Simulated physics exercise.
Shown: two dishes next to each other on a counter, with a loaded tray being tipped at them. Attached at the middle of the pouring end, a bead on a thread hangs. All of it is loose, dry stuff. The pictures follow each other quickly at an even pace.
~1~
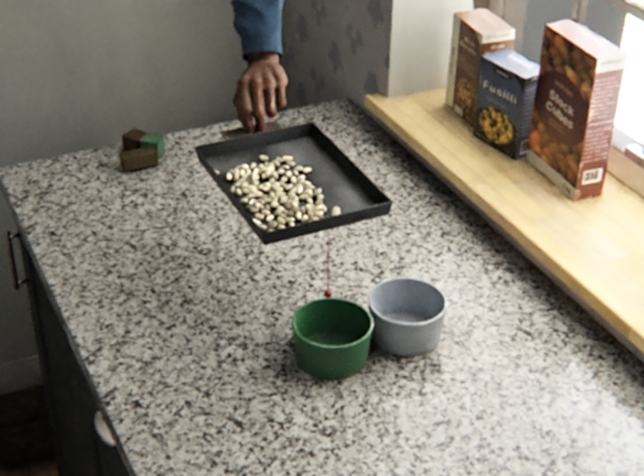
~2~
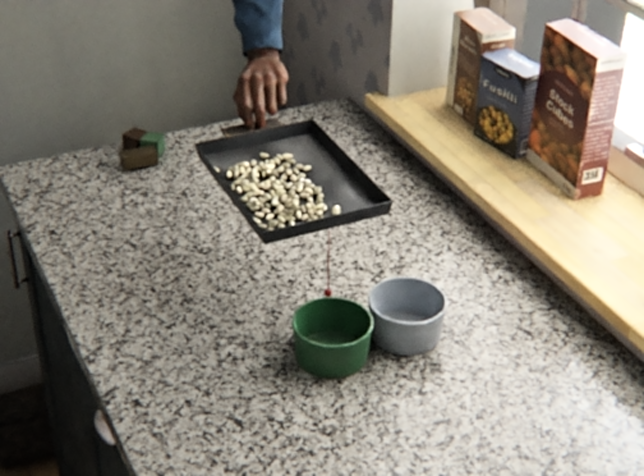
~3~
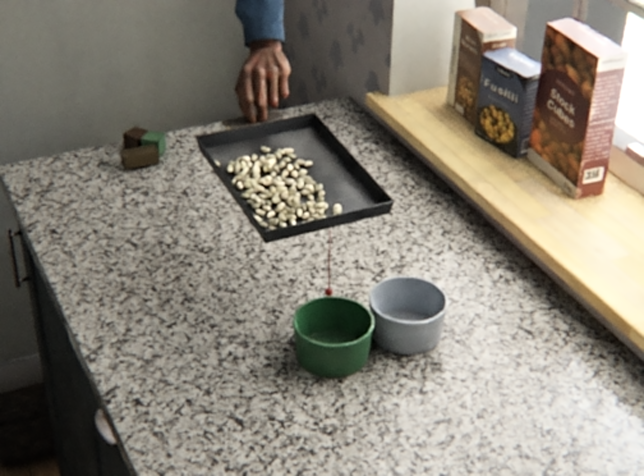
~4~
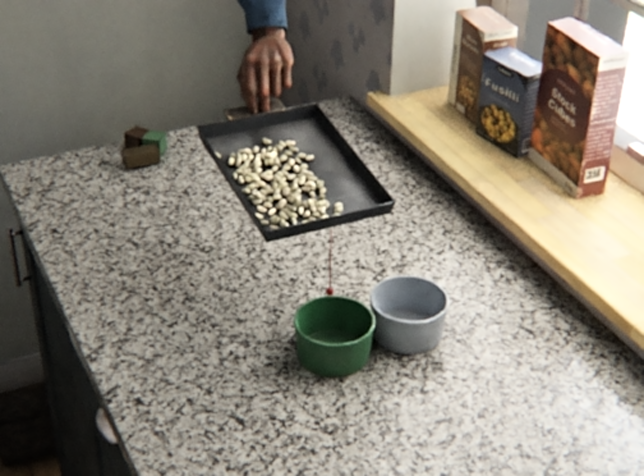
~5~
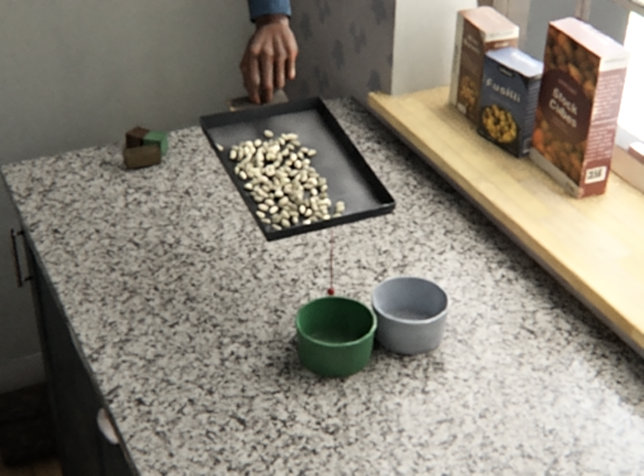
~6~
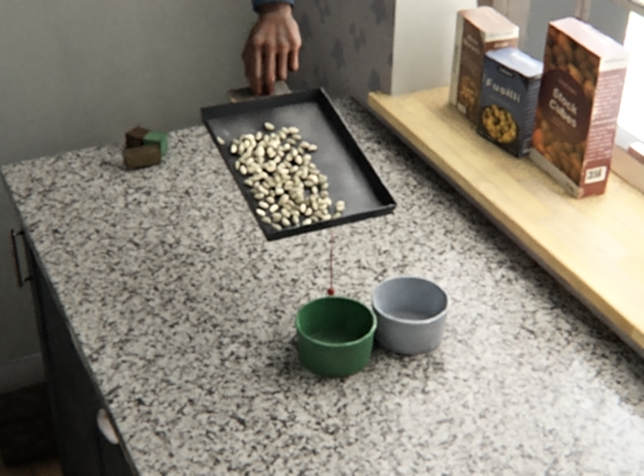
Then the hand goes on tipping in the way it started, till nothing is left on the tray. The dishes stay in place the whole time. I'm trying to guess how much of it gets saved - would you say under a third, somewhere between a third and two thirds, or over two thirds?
Over two parts in three.
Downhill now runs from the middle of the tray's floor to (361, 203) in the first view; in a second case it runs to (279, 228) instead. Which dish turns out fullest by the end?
Toward the first point it's the dish to the right; toward the second, the dish to the left.
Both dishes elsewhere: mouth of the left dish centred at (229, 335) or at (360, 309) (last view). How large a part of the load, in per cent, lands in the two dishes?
It would be near 20 per cent first and near 50 per cent second.
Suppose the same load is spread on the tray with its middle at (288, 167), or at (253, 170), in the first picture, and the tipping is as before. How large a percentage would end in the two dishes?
Around 80 percent the first time, around 70 percent the second.
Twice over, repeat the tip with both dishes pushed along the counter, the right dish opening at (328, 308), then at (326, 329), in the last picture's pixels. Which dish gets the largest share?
Try 1: The right-hand one. Try 2: The right-hand one.
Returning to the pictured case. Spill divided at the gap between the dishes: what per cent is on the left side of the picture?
70 per cent or thereabouts.
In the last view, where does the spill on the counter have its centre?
Estimate: About (335, 393).
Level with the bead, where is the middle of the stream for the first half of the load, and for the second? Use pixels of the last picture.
Starting near (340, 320), moving on to near (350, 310).
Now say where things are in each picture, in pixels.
Corners of the pouring end at (265, 231) and (389, 201), level; middle of the load at (281, 194), white beans; left dish at (350, 359); right dish at (426, 336); bead on its thread at (328, 294), in the first frame.
Corners of the pouring end at (265, 230) and (389, 200), level; middle of the load at (281, 193), in the second frame.
Corners of the pouring end at (266, 230) and (391, 200), tipped barely, level across its low end; middle of the load at (282, 189), in the third frame.
Corners of the pouring end at (268, 229) and (392, 200), tipped a little, level across its low end; middle of the load at (283, 185), in the fourth frame.
Corners of the pouring end at (269, 230) and (394, 202), tipped a little, level across its low end; middle of the load at (285, 181), in the fifth frame.
Corners of the pouring end at (270, 230) and (394, 203), tipped clearly, level across its low end; middle of the load at (285, 178); left dish at (353, 357); right dish at (429, 334), in the sixth frame.
Soon, tray tipped steeply; all on the tray.
A while on, tray tipped right over; nearly all on the tray; a stray few in the left dish.
Towards the end, tray tipped past a quarter turn; about half in the left dish; about a quarter in the right dish; about a quarter outside both; a stray few in the air.
Finally, tray tipped past a quarter turn; about half in the left dish; about a quarter in the right dish; about a quarter outside both; a stray few in the air.
